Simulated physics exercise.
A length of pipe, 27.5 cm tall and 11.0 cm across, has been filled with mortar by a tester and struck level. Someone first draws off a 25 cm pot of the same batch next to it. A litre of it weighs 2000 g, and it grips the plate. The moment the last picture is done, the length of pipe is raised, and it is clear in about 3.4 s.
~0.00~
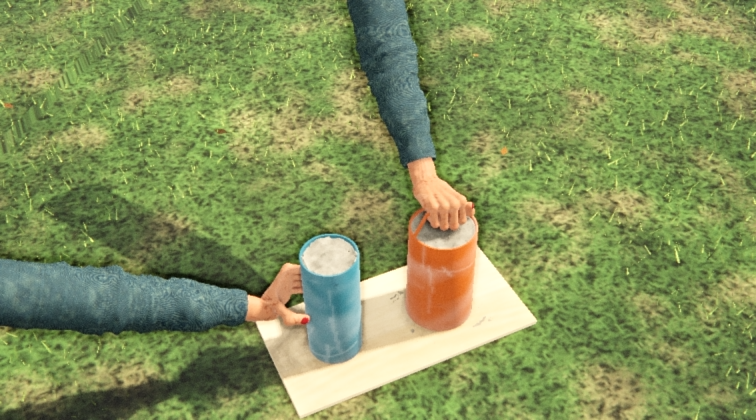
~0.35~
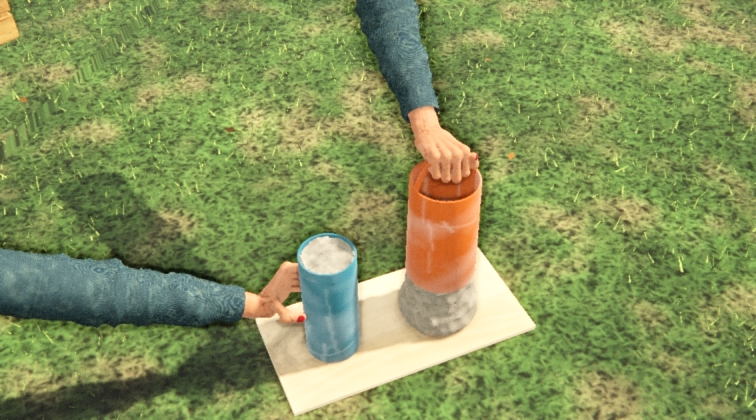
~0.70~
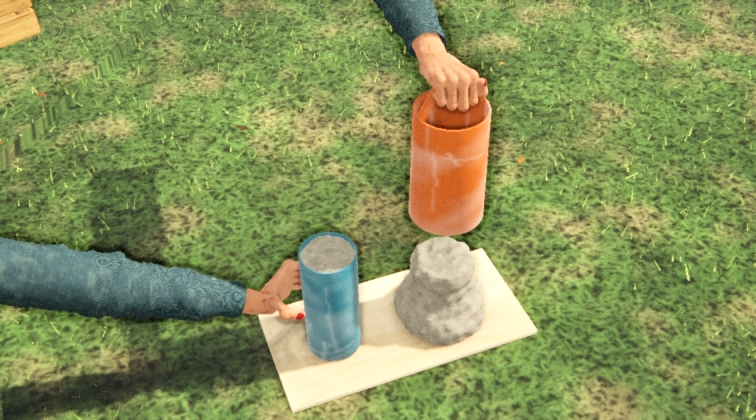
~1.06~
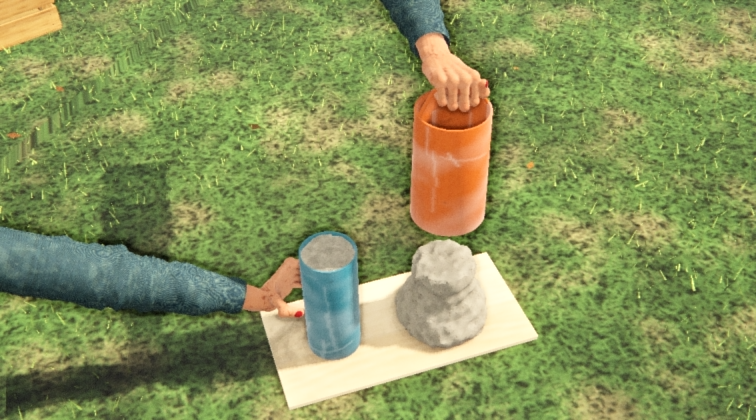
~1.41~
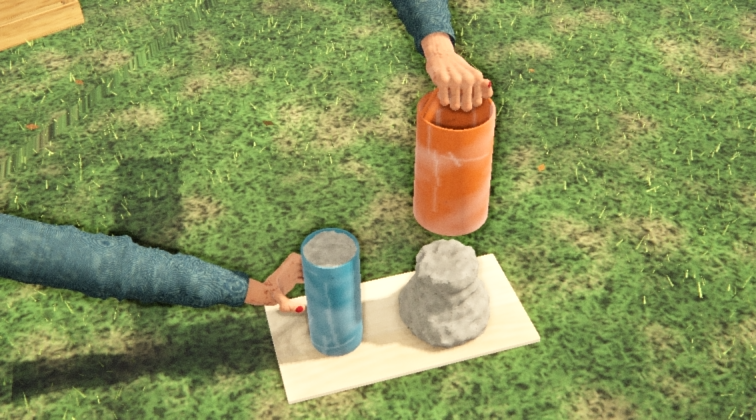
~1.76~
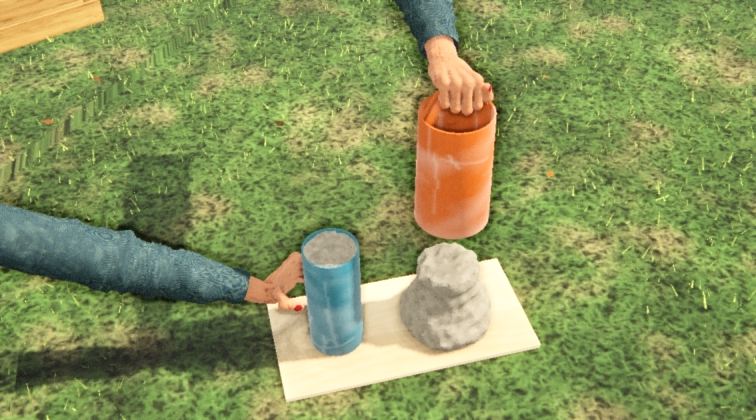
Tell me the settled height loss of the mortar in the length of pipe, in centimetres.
Roughly 8 cm.
After 2.6 s, the length of pipe is up 6.3 cm; the mortar has come down 0.6 cm to 27 cm and is 12 cm wide.
After 3.5 s, the length of pipe is up 18 cm; the mortar has come down 6.8 cm to 21 cm and is 16 cm wide.
After 4.3 s, the length of pipe is up 28 cm; the mortar has come down 7.7 cm to 20 cm and is 17 cm wide.
After 5.3 s, the length of pipe is clear; the mortar has come down 7.9 cm to 20 cm and is 17 cm wide.
After 5.8 s, at rest, the length of pipe is clear; the mortar has come down 8.0 cm to 19 cm and is 17 cm wide.
